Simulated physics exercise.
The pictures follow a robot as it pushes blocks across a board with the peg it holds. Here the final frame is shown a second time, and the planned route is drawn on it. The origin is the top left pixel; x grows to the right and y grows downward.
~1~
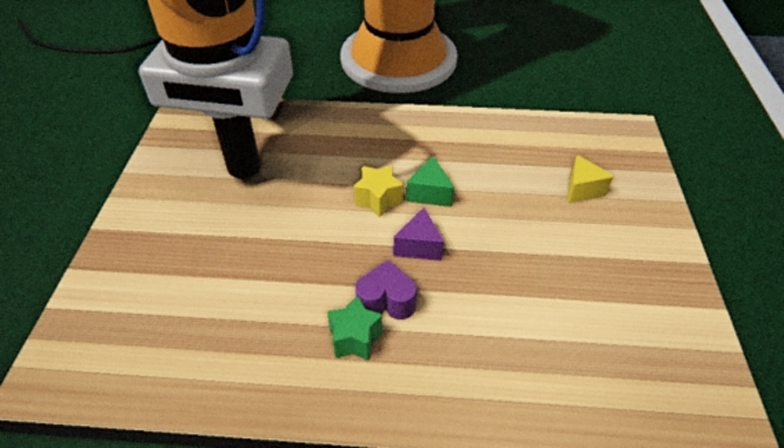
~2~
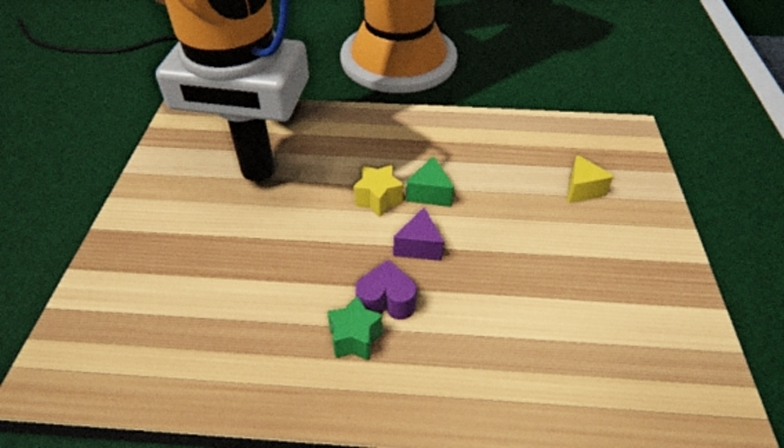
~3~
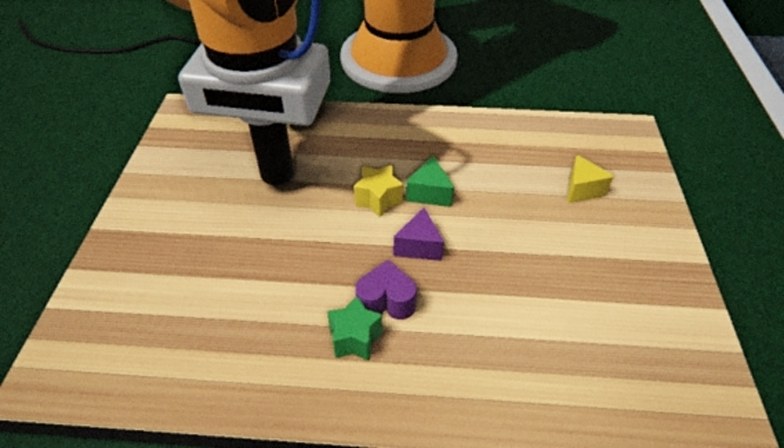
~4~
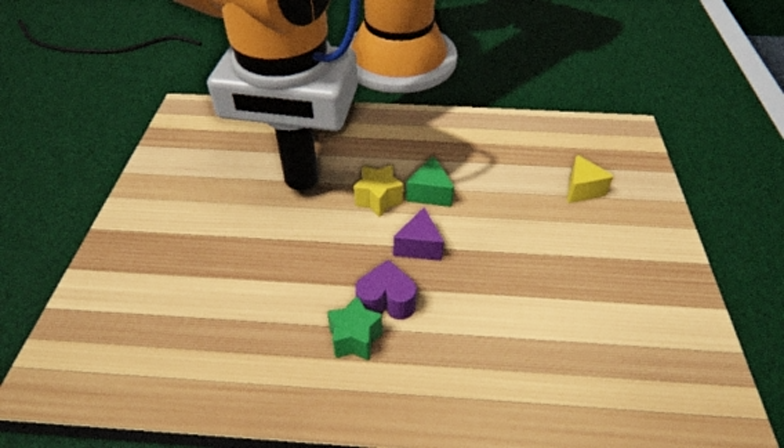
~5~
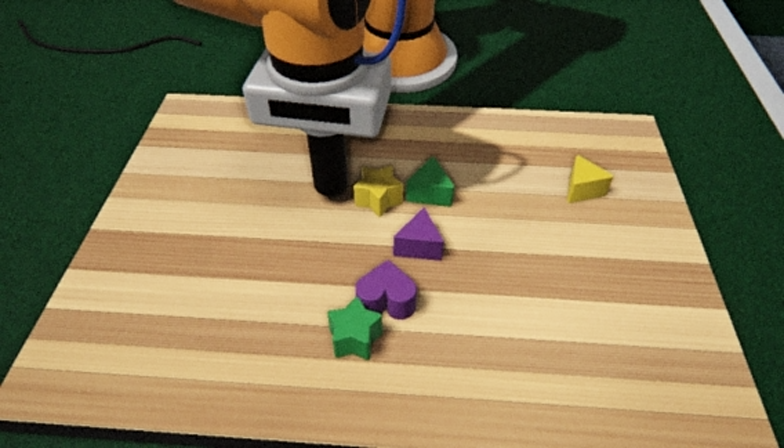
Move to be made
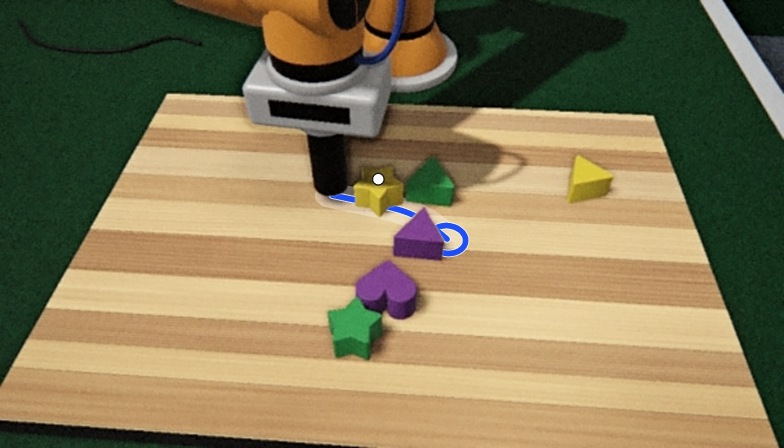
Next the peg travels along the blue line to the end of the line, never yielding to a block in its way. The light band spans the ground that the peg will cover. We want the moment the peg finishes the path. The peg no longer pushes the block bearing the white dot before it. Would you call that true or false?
Verdict: True.
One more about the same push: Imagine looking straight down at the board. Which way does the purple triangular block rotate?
From above, the purple triangular block will be seen to turn clockwise.
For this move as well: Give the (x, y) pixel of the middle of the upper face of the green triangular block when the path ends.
Close to (466, 169).
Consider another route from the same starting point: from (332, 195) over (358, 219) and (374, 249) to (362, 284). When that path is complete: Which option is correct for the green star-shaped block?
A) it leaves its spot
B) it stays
(B)
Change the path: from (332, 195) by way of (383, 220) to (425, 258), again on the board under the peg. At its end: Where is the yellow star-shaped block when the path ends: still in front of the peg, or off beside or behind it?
It will get left beside or behind the peg.
Drawn move, from (332, 195) through (373, 204) and (414, 215) to (447, 239); the dot is on the yellow star-shaped block.
What follows on the original path. One third of the way, peg (374, 195); yellow star-shaped block (408, 187); green triangular block (447, 171), turned 30° anticlockwise.
Two thirds of the way, peg (414, 206); yellow star-shaped block (451, 197), turned 15° anticlockwise; purple triangular block (424, 229), turned 20° clockwise; green triangular block (463, 169), turned 80° anticlockwise.
At the end, peg (448, 230); yellow star-shaped block (478, 204), turned 50° anticlockwise; purple heart still; purple triangular block (433, 241), turned 80° clockwise; green triangular block (466, 169), turned 90° anticlockwise.
